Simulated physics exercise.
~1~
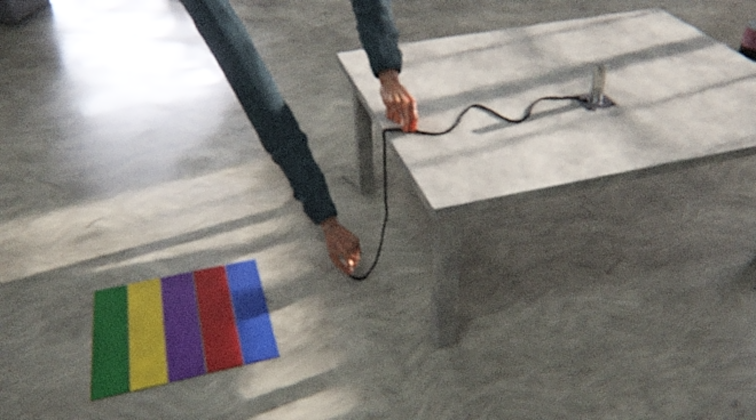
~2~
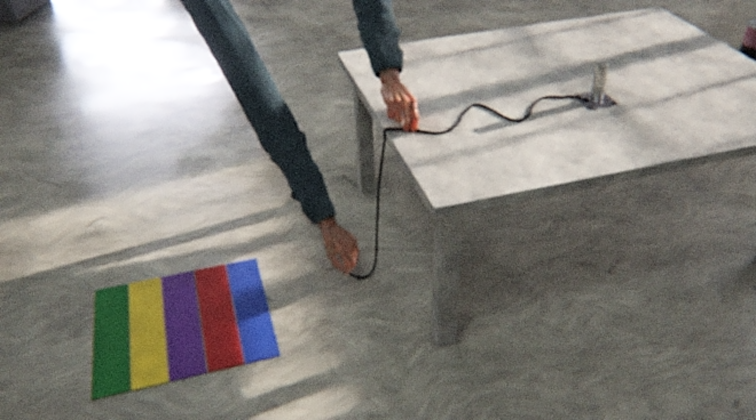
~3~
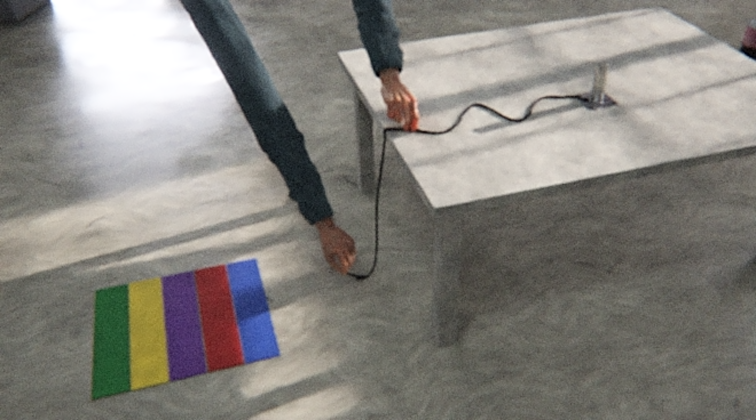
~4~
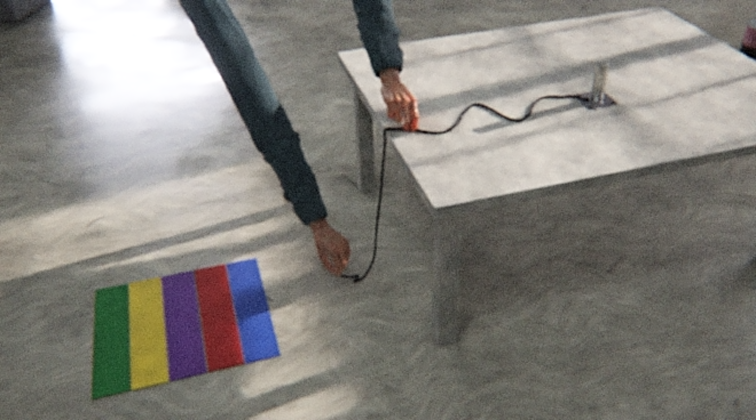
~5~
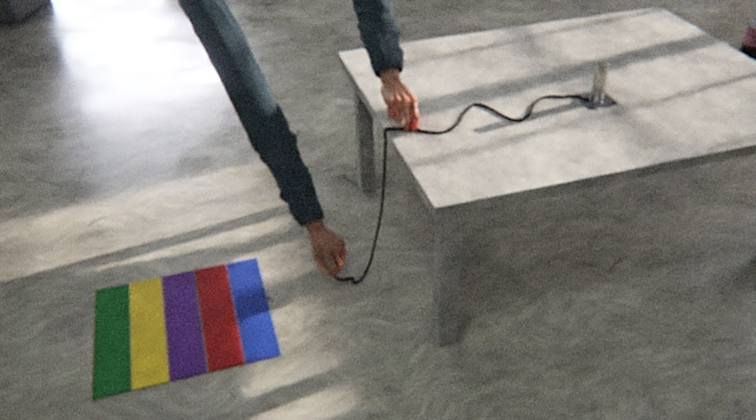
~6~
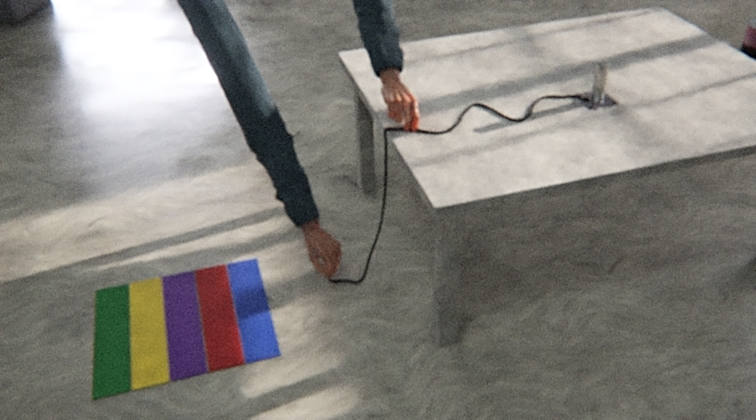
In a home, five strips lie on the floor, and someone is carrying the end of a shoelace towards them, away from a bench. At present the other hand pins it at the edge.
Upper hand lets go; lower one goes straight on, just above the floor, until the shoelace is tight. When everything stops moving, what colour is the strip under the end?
The strip under the end is yellow.
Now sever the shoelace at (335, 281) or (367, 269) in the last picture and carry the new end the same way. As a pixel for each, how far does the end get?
Case by case: Roughly (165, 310), then roughly (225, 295).
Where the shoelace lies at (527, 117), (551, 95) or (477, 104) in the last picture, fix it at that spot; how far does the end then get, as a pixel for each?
It comes to rest around (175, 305), (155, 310) and (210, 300) respectively.
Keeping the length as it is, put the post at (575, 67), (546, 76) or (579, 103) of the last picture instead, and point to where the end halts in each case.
In pixels, the answers are (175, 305), (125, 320) and (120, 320).
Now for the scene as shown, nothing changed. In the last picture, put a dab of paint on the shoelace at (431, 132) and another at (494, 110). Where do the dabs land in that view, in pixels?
One finishes at (363, 154) and the other at (458, 121).
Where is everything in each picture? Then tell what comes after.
In the first picture, end (346, 271); blue (258, 340); red (222, 349); purple (185, 357); yellow (148, 365); green (110, 374).
In the second picture, end (345, 271); shoelace through (554, 97) (507, 118) (461, 120) (392, 129) (378, 199) (376, 258).
In the third picture, end (342, 271).
In the fourth picture, end (336, 273); shoelace through (554, 96) (507, 118) (461, 119) (392, 129) (380, 199) (374, 259).
In the fifth picture, end (332, 273).
In the sixth picture, end (327, 275); shoelace through (554, 96) (508, 118) (461, 119) (393, 129) (384, 198) (369, 258).
A little later, end near (217, 298); over red.
Next, end near (172, 307); over purple.
When it is tight, end near (145, 313); over yellow. It halts on the yellow strip.
